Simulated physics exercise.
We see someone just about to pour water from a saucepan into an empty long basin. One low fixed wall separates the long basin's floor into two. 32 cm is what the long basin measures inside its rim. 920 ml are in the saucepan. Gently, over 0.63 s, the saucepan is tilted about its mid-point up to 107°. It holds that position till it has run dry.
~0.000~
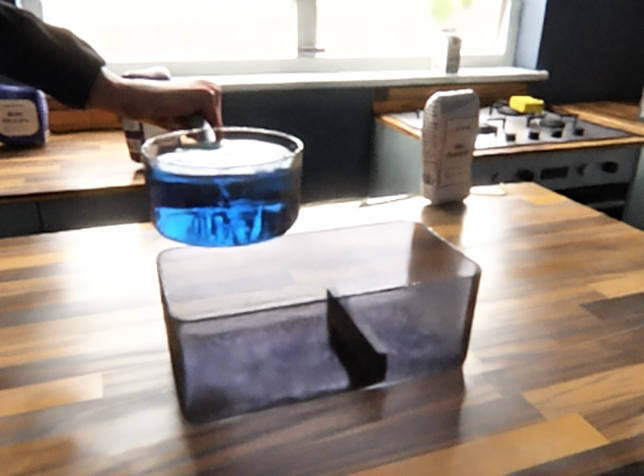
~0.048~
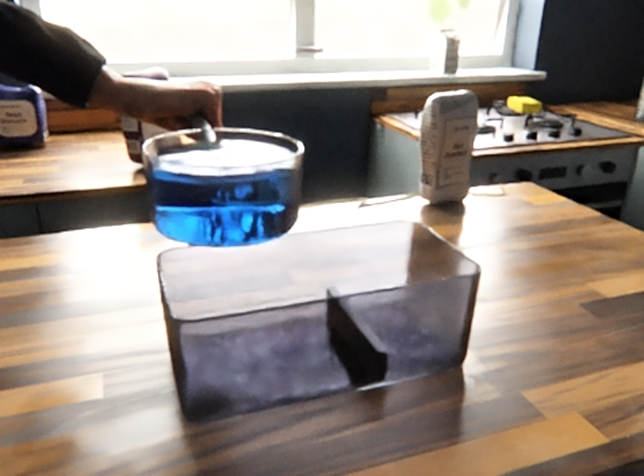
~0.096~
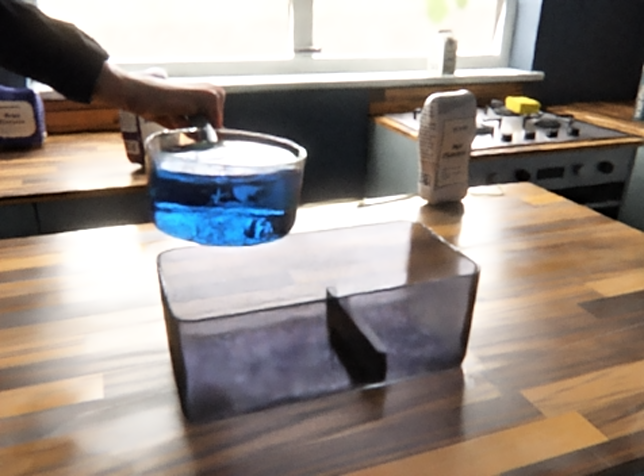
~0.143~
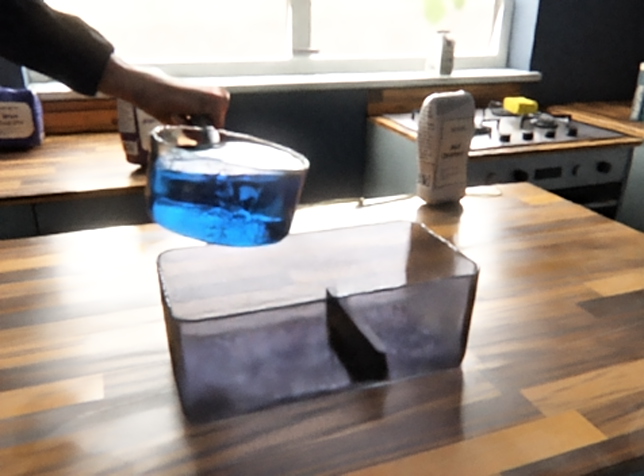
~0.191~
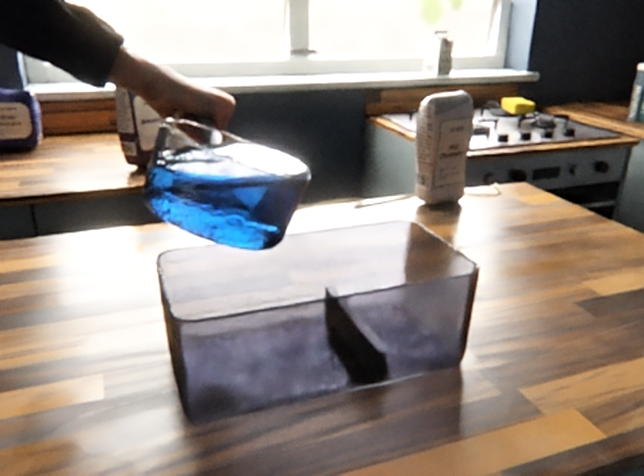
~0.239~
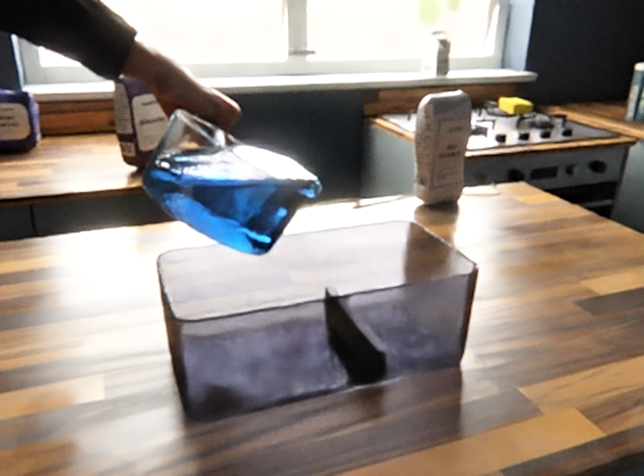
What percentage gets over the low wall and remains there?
26 %.
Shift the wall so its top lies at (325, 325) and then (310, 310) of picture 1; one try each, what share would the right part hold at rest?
Around 50 and 70 percent, in that order.
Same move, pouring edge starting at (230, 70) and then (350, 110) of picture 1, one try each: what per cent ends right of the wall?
15 then 60 %.
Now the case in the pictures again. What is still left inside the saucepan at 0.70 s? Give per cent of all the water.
4 %.
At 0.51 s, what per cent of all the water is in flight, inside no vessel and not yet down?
At that moment, about 26 percent.
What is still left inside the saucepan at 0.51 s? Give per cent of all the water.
Near 24 in a hundred.
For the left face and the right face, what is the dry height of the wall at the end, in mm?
The left side gives some 18 mm, the right side some 24 mm.
By 0.51 s the tilt is 97° and 24 per cent is still to pour, 33 is left of the wall and 18 right of it.
By 0.70 s the tilt is 107° and 4 per cent is still to pour, 67 is left of the wall and 23 right of it.
By 0.91 s the tilt is 107° and 0 per cent is still to pour, 69 is left of the wall and 25 right of it.
By 1.13 s the tilt is 107° and 0 per cent is still to pour, 70 is left of the wall and 25 right of it.
At rest 69 per cent lies left of the wall, 26 right of it and 5 outside.
